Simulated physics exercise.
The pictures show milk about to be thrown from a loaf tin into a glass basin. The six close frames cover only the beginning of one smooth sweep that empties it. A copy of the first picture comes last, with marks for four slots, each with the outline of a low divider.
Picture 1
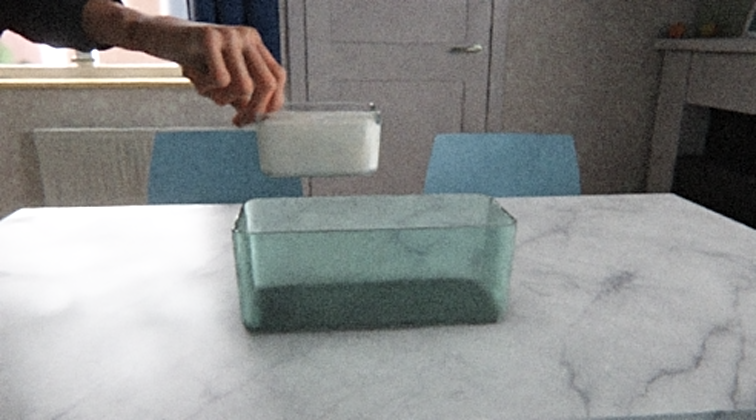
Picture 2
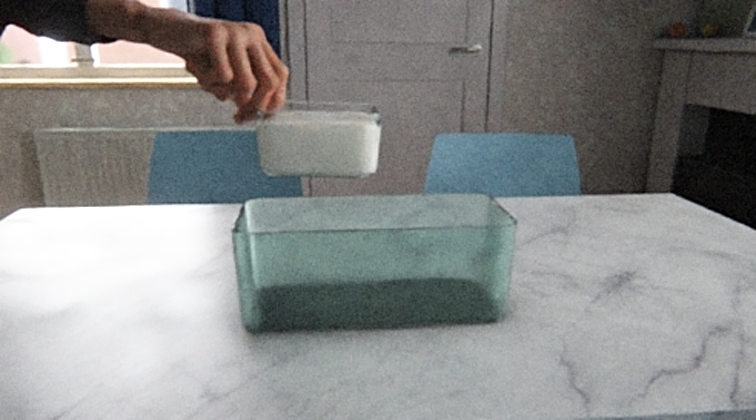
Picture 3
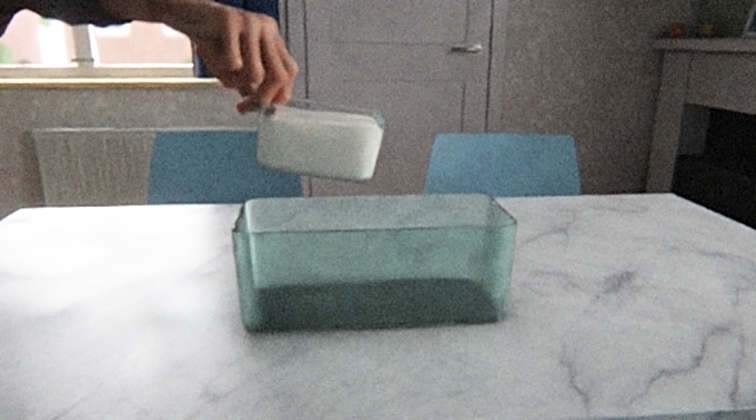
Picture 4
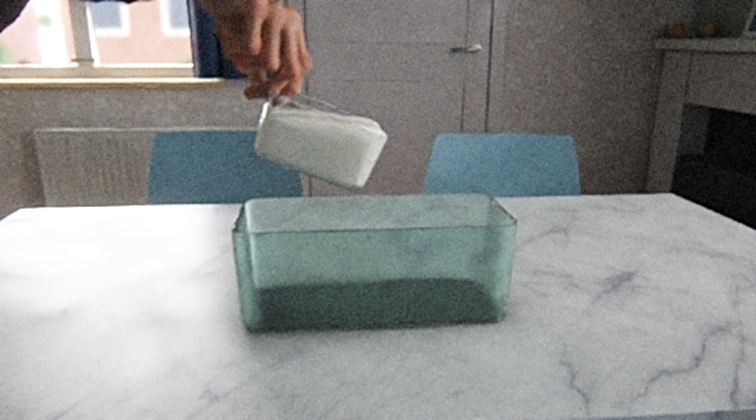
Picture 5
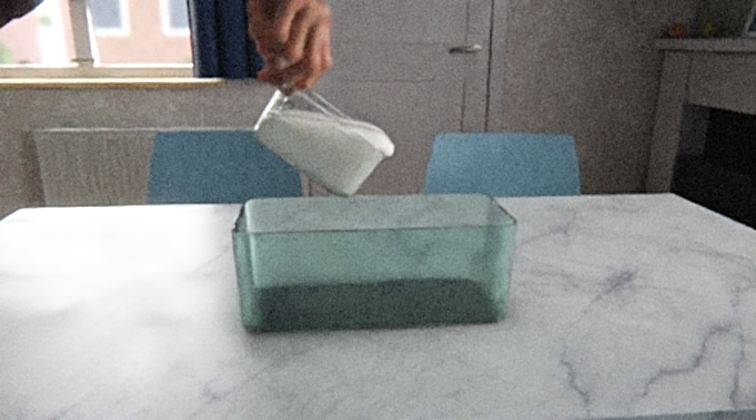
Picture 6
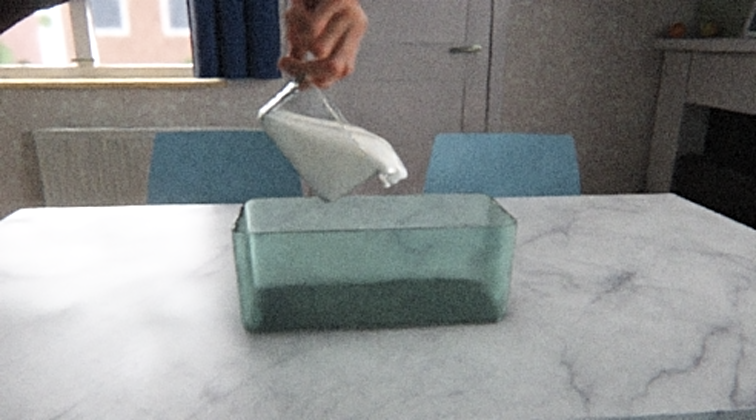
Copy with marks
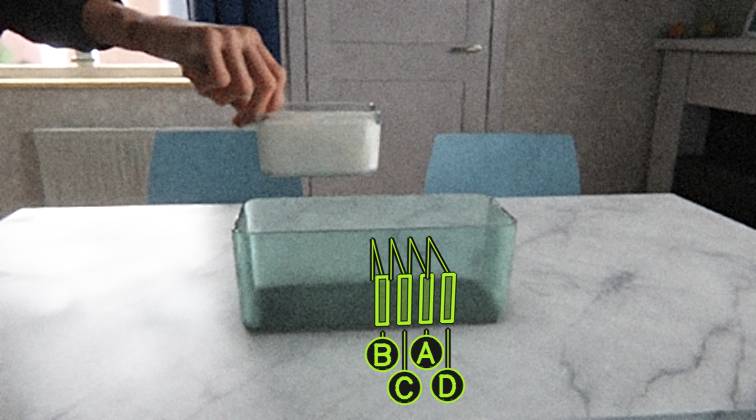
On a marble-topped table, a hand held a clear container of milk above a greenish glass basin, then tilted it steadily to the right until the milk began slipping over its lip.
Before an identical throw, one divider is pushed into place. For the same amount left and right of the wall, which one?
Position C.
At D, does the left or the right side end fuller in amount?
The left side.
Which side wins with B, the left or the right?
The right one.
In lime, A at (426, 330); B at (382, 332); C at (404, 331); D at (447, 329).
With A, about 75 % ends left of the wall and 21 % right of it; 4 % is lost outside.
With B, about 26 % ends left of the wall and 72 % right of it.
With C, about 47 % ends left of the wall and 49 % right of it; 3 % is lost outside.
With D, about 84 % ends left of the wall and 5 % right of it; 12 % is lost outside.
